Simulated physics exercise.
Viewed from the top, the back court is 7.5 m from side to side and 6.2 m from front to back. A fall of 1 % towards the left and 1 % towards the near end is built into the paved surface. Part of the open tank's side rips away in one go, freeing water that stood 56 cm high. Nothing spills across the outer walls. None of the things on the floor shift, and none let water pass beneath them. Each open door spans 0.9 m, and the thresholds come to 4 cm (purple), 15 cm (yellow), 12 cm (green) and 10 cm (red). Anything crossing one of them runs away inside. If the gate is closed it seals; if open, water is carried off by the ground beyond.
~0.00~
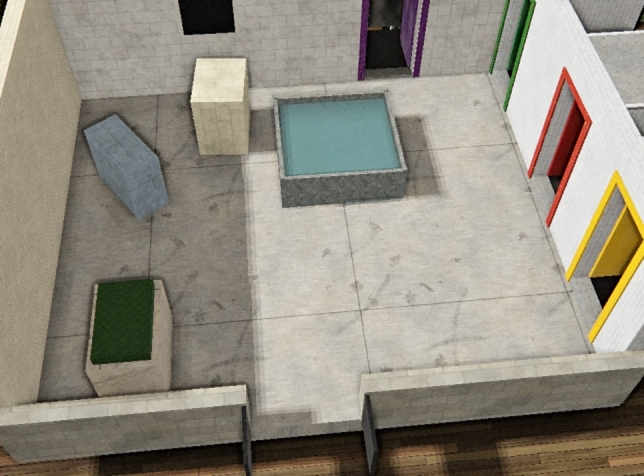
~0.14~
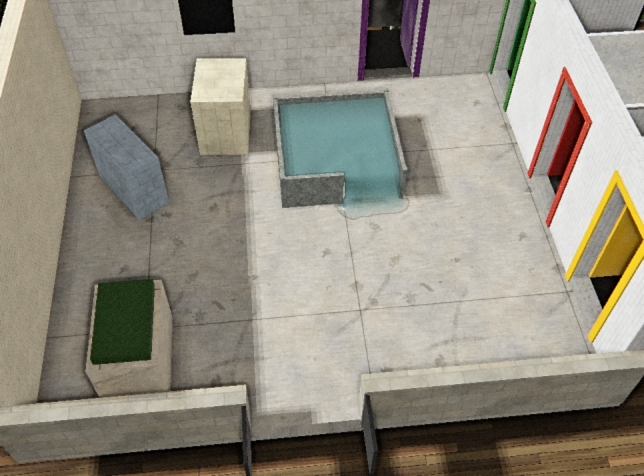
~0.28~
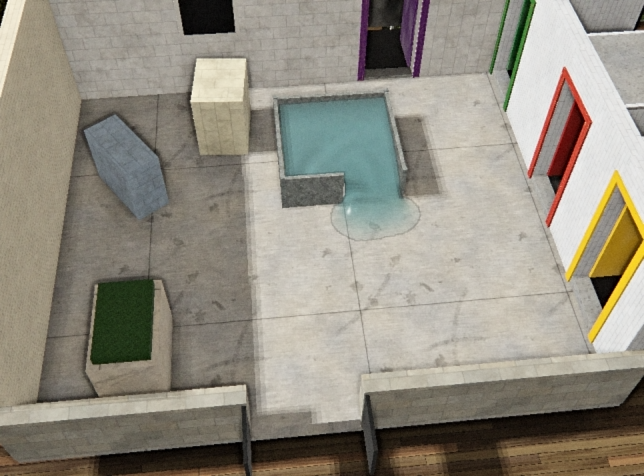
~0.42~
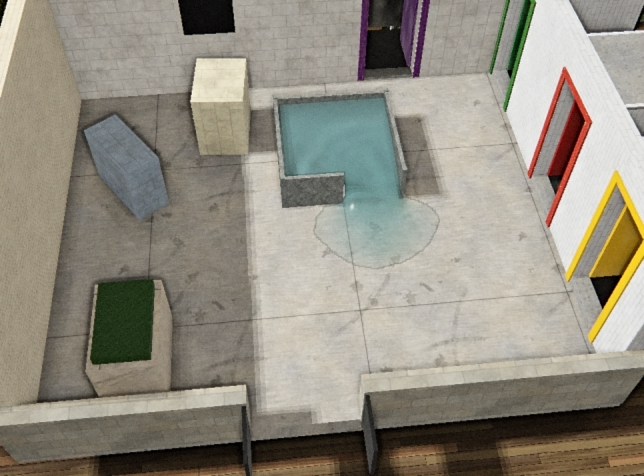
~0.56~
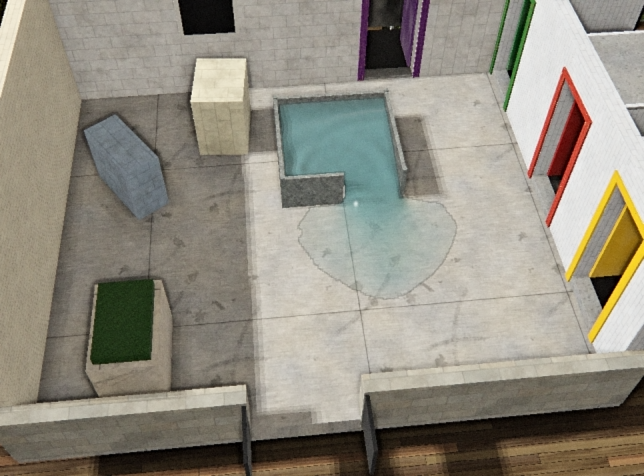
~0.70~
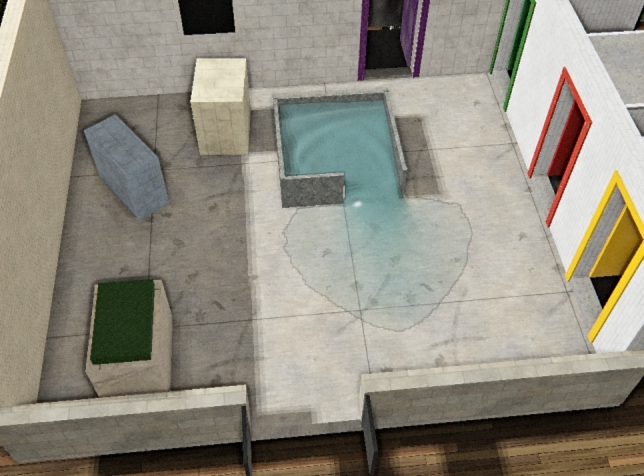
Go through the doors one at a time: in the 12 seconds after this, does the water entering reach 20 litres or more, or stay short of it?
My guess is the purple door lets through less than the limit, my guess is the yellow door lets through less than the limit, my guess is the green door lets through less than the limit, my guess is the red door lets through less than the limit.
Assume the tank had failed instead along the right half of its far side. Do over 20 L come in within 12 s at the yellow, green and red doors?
Yellow: Within the limit; green: Exceeding the limit; red: Within the limit.
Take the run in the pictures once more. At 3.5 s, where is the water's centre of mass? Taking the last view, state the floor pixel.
The water's centre is around (391, 249).
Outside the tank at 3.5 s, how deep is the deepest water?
20 cm or so.
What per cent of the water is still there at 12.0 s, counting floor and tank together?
Close to 78 in a hundred remains.
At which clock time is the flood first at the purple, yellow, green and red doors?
Purple = 8.0 s, yellow = 1.8 s, green = 7.0 s, red = 3.8 s.
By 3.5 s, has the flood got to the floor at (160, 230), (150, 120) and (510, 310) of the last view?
In turn: Dry, not reached, flooded.
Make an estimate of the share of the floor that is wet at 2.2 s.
Roughly 30 percent.
After 1.4 s water covers 25 % of the floor and is deepest (31 cm) near (377, 206); purple door not reached, yellow door not reached, green door not reached, red door not reached.
After 2.2 s water covers 30 % of the floor and is deepest (38 cm) near (602, 378); purple door not reached, yellow door 12 cm at the sill, 0 L in, green door not reached, red door not reached.
After 3.5 s water covers 35 % of the floor and is deepest (20 cm) near (522, 385); purple door not reached, yellow door 15 cm at the sill, 1 L in, green door not reached, red door not reached.
After 7.0 s water covers 55 % of the floor and is deepest (13 cm) near (178, 393); purple door not reached, yellow door 7 cm at the sill, 2 L in, green door 1 cm at the sill, 0 L in, red door 4 cm at the sill, 0 L in.
After 12.0 s water covers 85 % of the floor and is deepest (9 cm) near (34, 433); purple door 3 cm at the sill, 1 L in, yellow door 4 cm at the sill, 2 L in, green door 2 cm at the sill, 0 L in, red door 2 cm at the sill, 0 L in.
